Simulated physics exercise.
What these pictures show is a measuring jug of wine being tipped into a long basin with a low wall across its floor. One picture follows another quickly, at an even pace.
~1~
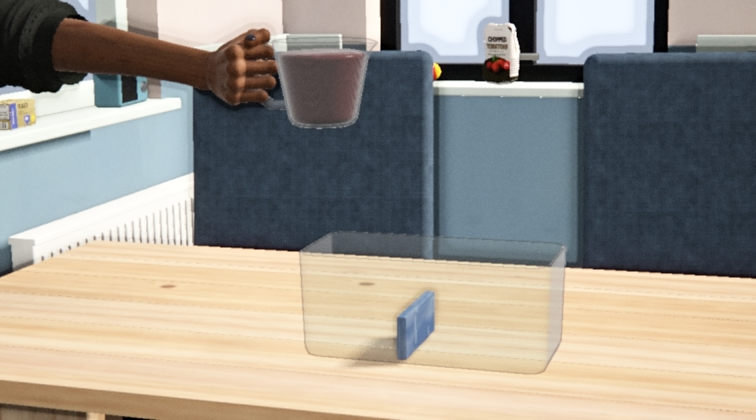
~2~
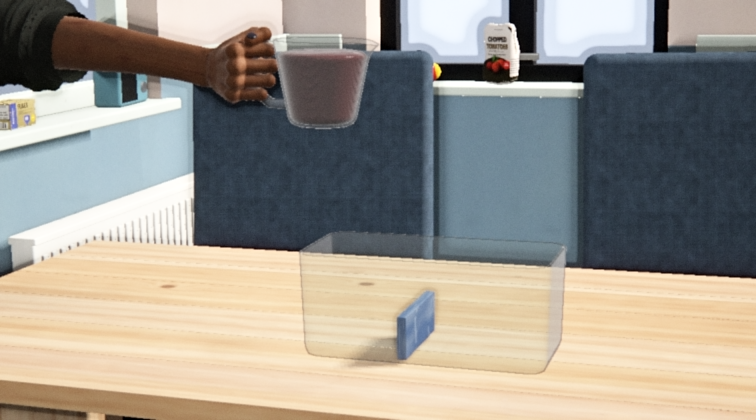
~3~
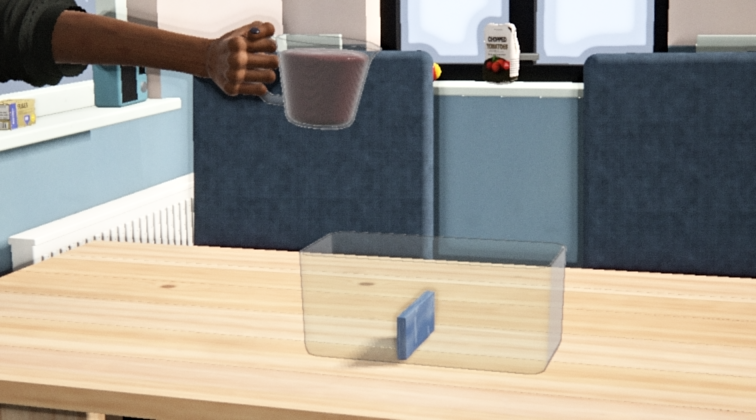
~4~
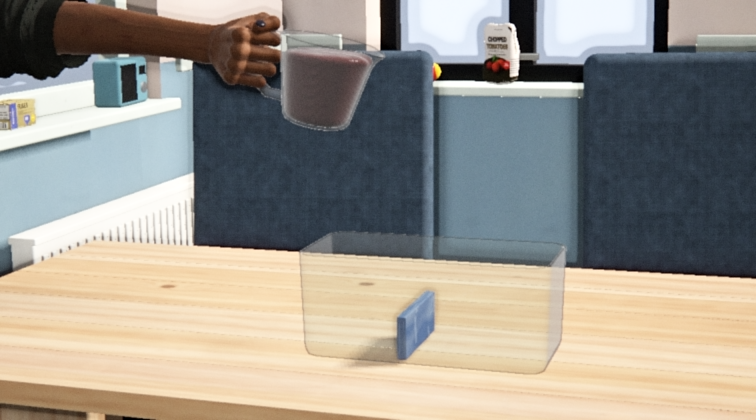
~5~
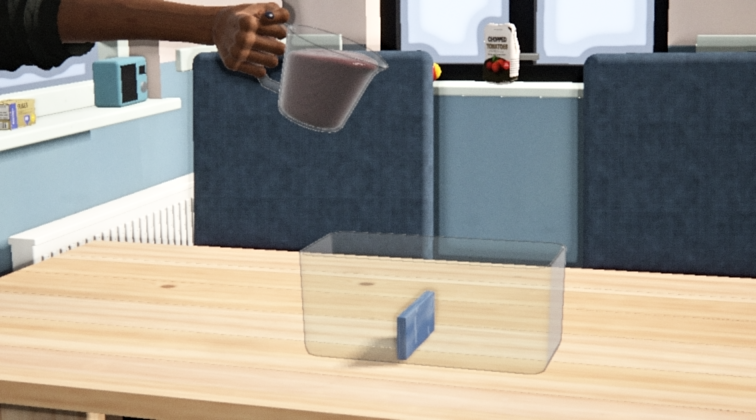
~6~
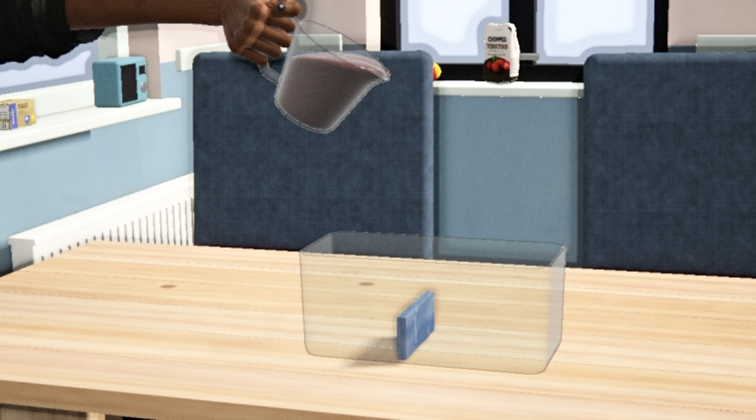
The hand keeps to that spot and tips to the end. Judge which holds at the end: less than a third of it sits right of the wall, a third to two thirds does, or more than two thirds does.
More than two thirds sits right of the wall.
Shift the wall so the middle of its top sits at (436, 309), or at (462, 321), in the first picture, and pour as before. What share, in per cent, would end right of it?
Note - case one near 65 %, case two near 15 %.
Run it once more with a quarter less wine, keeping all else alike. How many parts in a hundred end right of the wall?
Estimated share: Around 90 %.
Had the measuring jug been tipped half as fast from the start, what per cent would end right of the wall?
Near 95 %.
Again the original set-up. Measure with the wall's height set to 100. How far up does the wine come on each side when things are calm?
Near 0 on the left, 50 on the right.
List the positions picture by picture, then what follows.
It leans 0°; its right rim is at (377, 42); the wine meets the walls at (283, 53) and (367, 53); the long basin's rim runs from (316, 244) to (558, 258); the wall's top is at (416, 305), in the first frame.
It leans 1°; its right rim is at (378, 44); the wine meets the walls at (284, 52) and (367, 54), in the second frame.
It leans 6°; its right rim is at (381, 48); the wine meets the walls at (285, 51) and (369, 56), in the third frame.
It leans 13°; its right rim is at (384, 56); the wine meets the walls at (289, 51) and (372, 58), in the fourth frame.
It leans 22°; its right rim is at (387, 67); the wine meets the walls at (292, 54) and (380, 63), in the fifth frame.
It leans 32°; its right rim is at (389, 80); the wine meets the walls at (291, 61) and (385, 71); 1 per cent is over the edge, in the sixth frame.
A moment on, the measuring jug is tipped on its side and 44 per cent is still to pour, 0 is left of the wall and 11 right of it.
Next, the measuring jug is tipped on its side and 10 per cent is still to pour, 1 is left of the wall and 66 right of it.
Then the measuring jug is tipped on its side and 1 per cent is still to pour, 4 is left of the wall and 89 right of it.
Later the measuring jug is tipped on its side and 0 per cent is still to pour, 6 is left of the wall and 92 right of it.
At rest 6 per cent lies left of the wall, 92 right of it and 2 outside.
